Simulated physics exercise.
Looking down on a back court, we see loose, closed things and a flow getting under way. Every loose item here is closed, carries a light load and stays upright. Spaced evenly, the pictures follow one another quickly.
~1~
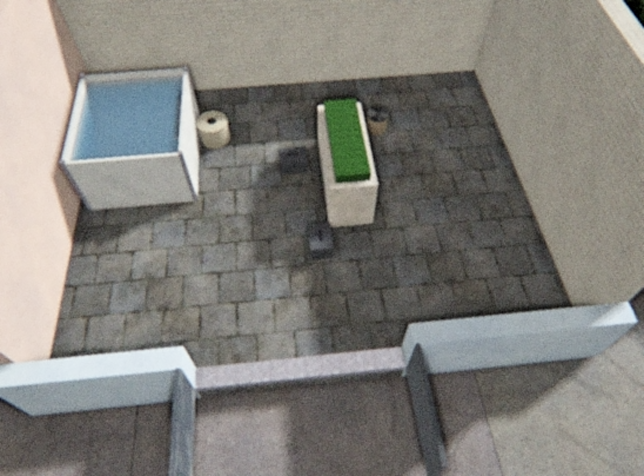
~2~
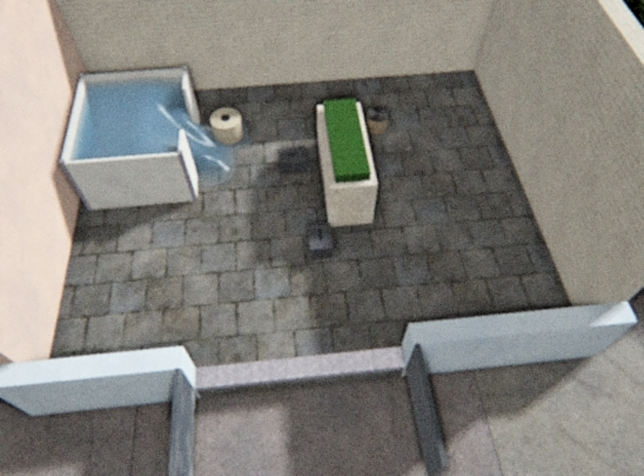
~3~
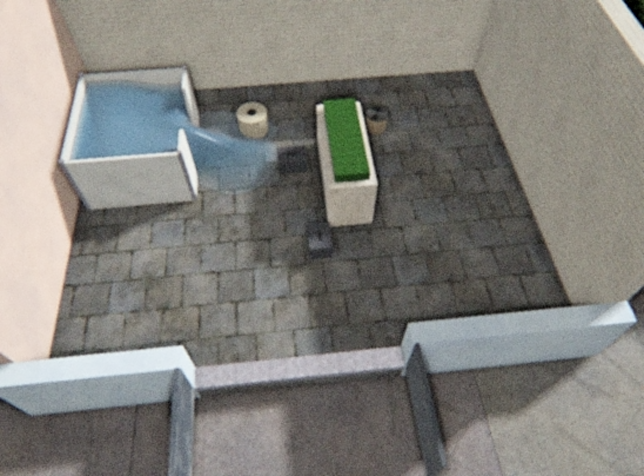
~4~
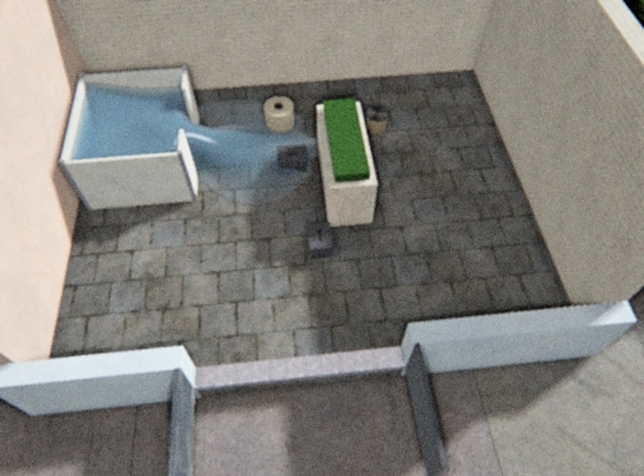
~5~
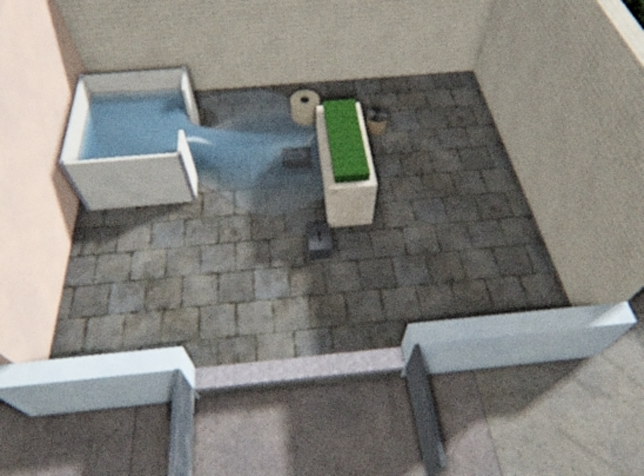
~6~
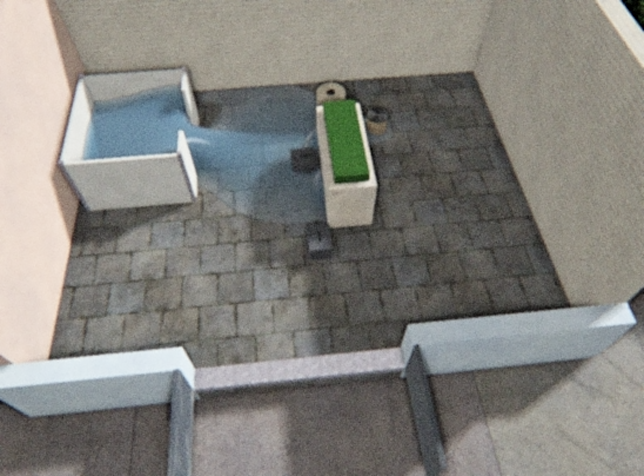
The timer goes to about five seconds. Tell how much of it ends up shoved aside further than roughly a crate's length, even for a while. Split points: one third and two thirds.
Counting the far movers, it's high - two thirds or more.
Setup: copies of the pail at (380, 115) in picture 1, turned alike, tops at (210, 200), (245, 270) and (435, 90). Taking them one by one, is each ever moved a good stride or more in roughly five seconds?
Stays put, stays put, shoved clear.
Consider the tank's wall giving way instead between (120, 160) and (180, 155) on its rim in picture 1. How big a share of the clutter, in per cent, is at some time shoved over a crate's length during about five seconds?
0 percent, give or take.
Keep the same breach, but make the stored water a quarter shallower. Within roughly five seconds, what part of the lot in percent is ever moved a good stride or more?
About 60 %.
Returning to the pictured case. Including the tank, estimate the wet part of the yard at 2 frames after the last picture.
My estimate is about 35 per cent.
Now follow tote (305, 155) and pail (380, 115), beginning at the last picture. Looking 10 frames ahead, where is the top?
First object near (288, 278); second object near (444, 113).
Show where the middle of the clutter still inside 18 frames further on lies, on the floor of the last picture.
Roughly at (325, 196) in the last view.
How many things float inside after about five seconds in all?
Result - 1.
A moment on, 1 of 5 are well off their spots; 1 afloat.
Next, 4 of 5 are well off their spots; 1 afloat.
Later, 4 of 5 are well off their spots; 0 afloat.
In the end, 4 of 5 are well off their spots, and 4 have been at some point; 1 afloat.
